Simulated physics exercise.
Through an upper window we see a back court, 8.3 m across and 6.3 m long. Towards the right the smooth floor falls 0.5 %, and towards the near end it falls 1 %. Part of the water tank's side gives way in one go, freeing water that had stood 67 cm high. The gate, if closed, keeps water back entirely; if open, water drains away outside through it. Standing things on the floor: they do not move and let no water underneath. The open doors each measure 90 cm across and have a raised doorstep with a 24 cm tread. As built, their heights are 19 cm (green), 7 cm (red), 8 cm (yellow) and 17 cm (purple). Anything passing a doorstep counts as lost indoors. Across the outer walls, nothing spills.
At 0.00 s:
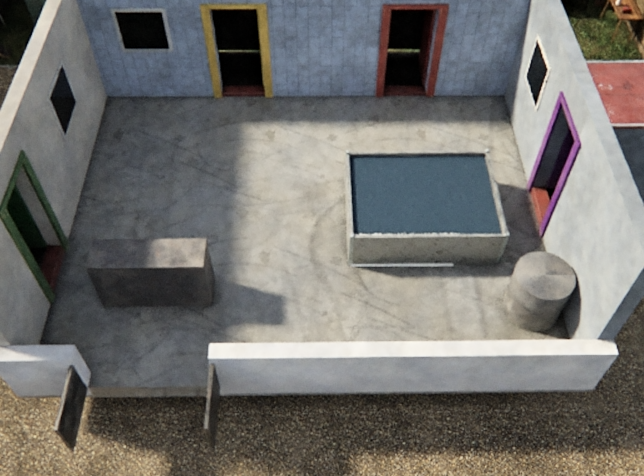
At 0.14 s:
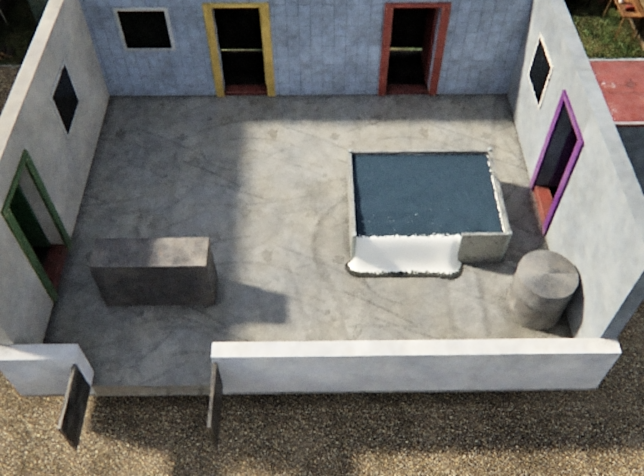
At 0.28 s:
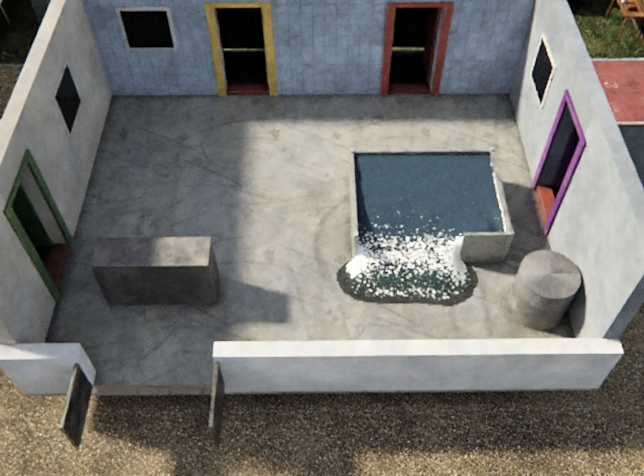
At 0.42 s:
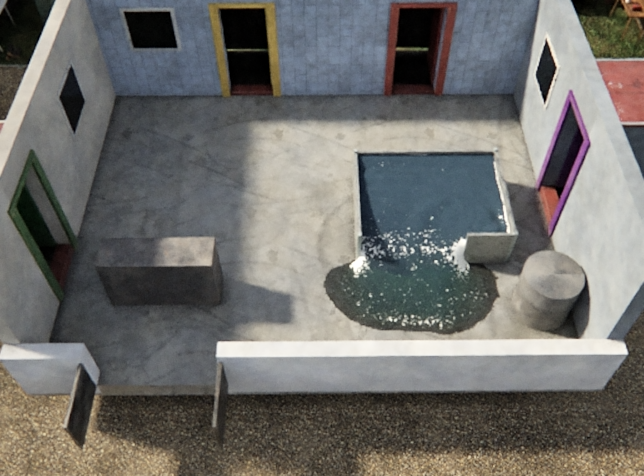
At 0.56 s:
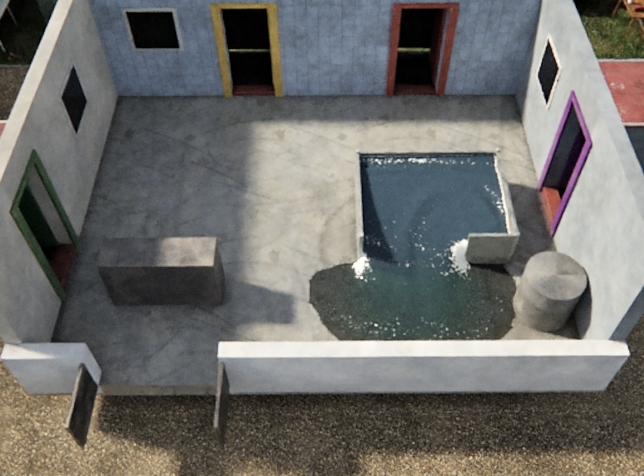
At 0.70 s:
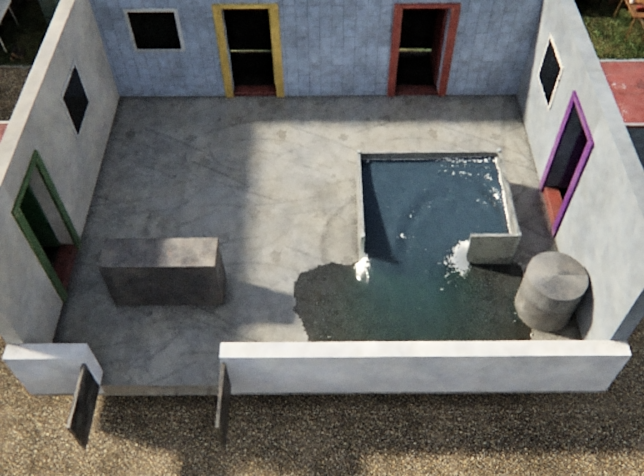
Water bursts through the front side of a raised rectangular tank in a walled grey courtyard, seen from high above. Yellow and red doorframes stand at the back, a green one left, a purple one right, with a grey block at left and a round drum right of the tank. White foam pours out, then a dark pool widens toward the near wall and drum, while the view shifts very slightly.
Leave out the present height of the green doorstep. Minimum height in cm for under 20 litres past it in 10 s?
Approx. 7 cm.
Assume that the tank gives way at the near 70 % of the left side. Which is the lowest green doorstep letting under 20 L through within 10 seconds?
About 25 centimetres.
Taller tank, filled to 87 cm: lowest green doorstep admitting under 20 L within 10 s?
You'd need a step of close to 10.5 cm.
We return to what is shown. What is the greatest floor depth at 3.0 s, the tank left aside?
About 46 cm at most.
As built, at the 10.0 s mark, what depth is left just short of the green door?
Some 5.5 cm.
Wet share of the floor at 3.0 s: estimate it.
Wet: Close to 35 %.
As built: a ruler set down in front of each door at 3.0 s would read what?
Green door 5 cm, red door 0 cm, yellow door 0 cm, purple door 2 cm.
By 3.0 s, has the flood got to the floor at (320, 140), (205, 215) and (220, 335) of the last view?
So the three spots come out spared, spared, swamped, in that order.
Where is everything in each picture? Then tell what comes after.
The first picture shows still water, 67 cm deep, in the water tank at (422, 195); the green door at (39, 236) is dry.
In the second picture, the front is at (359, 274), 0.3 m from the gap at (406, 253); 0.4 m2 of floor is wet, 67 cm left at the back.
In the third picture, the gap is at (408, 254), the front 0.8 m out at (436, 301); the back of the water tank holds 67 cm.
In the fourth picture, the gap is at (411, 255), the front 1.3 m out at (443, 330); the back of the water tank holds 66 cm.
In the fifth picture, the front is at a hidden place, 1.9 m from the gap at (413, 255); 4.7 m2 of floor is wet, 58 cm left at the back.
In the sixth picture, the gap is at (414, 256), the front 2.0 m out at a hidden place; the back of the water tank holds 57 cm; the green door at (52, 235), 5.8 m from the gap, is still 4.2 m from the nearest water.
After 1.4 s water covers 15 % of the floor, deepest (49 cm) near (412, 369); it has not reached the green door.
After 3.0 s water covers 35 % of the floor, deepest (46 cm) near (567, 327); 5 cm at the green door, 0 litres in over its 19 cm doorstep.
After 10.0 s water covers 95 % of the floor, deepest (12 cm) near (495, 369); 5 cm at the green door, 0 litres in over its 19 cm doorstep.
At the green door as built, the water arrived by 3.0 s and peaked near 11 cm at 4.6 s.
With a doorstep of 6 cm, 30 litres would have come in within the 10 s; with 8.5 cm, 10 litres. So under 20 litres takes about 7 cm.
